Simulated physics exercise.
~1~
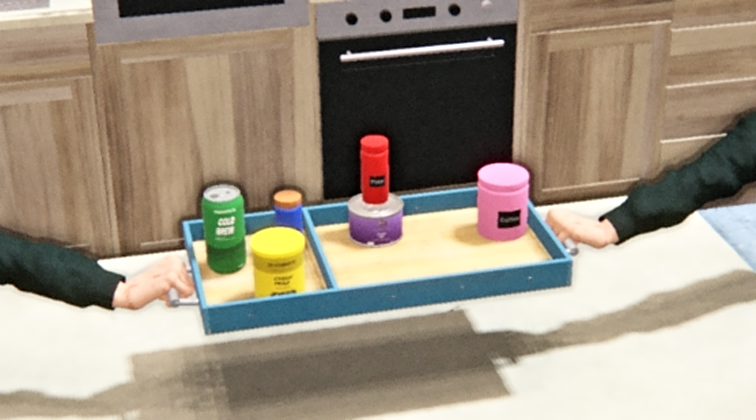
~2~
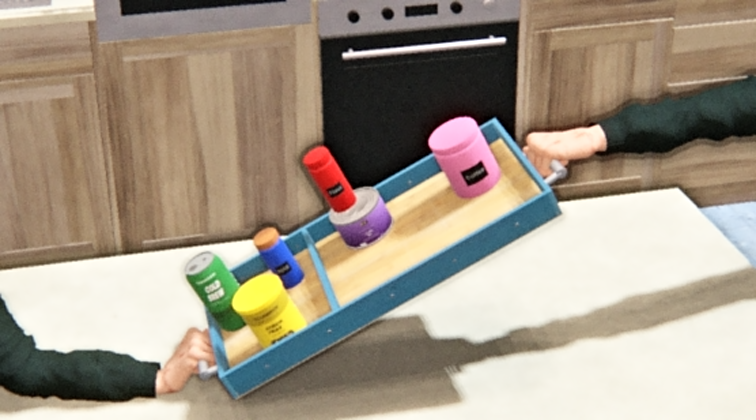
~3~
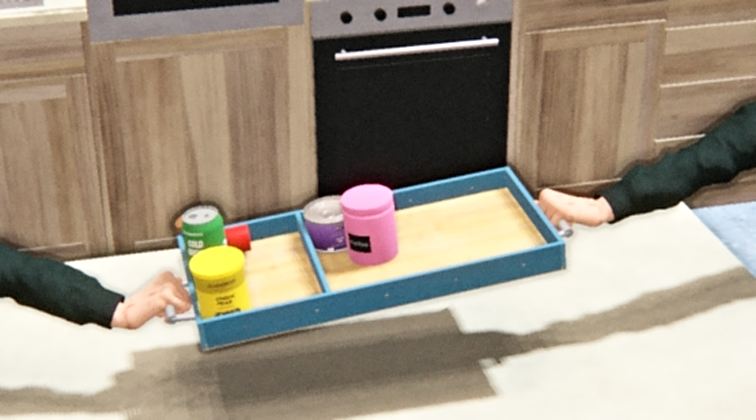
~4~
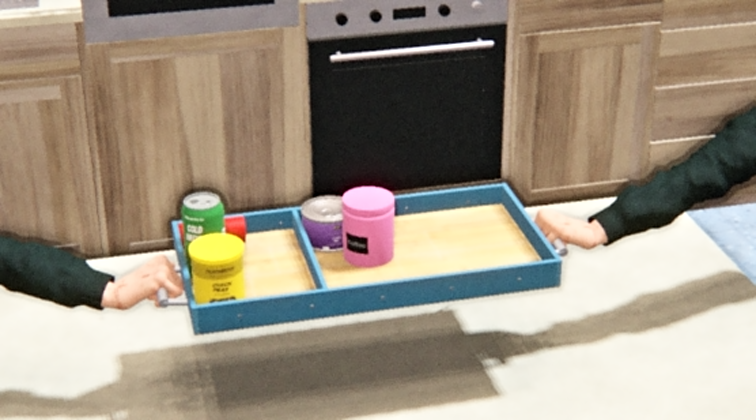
Two hands tilt a blue-rimmed serving tray steeply down to the left above a pale counter, seen from slightly above with wooden cabinets and an oven behind. At first it sits level, with a green can, blue shaker and yellow tin left of the crossbar, and a red shaker atop a purple tub and a pink jar on the right. As the left side drops, the containers lean and the red shaker tips. The pink jar slides left beside the tub, while the red shaker lands on its side beyond the bar. The tray levels, the jar, tub, tin and can upright, the blue shaker out of sight.
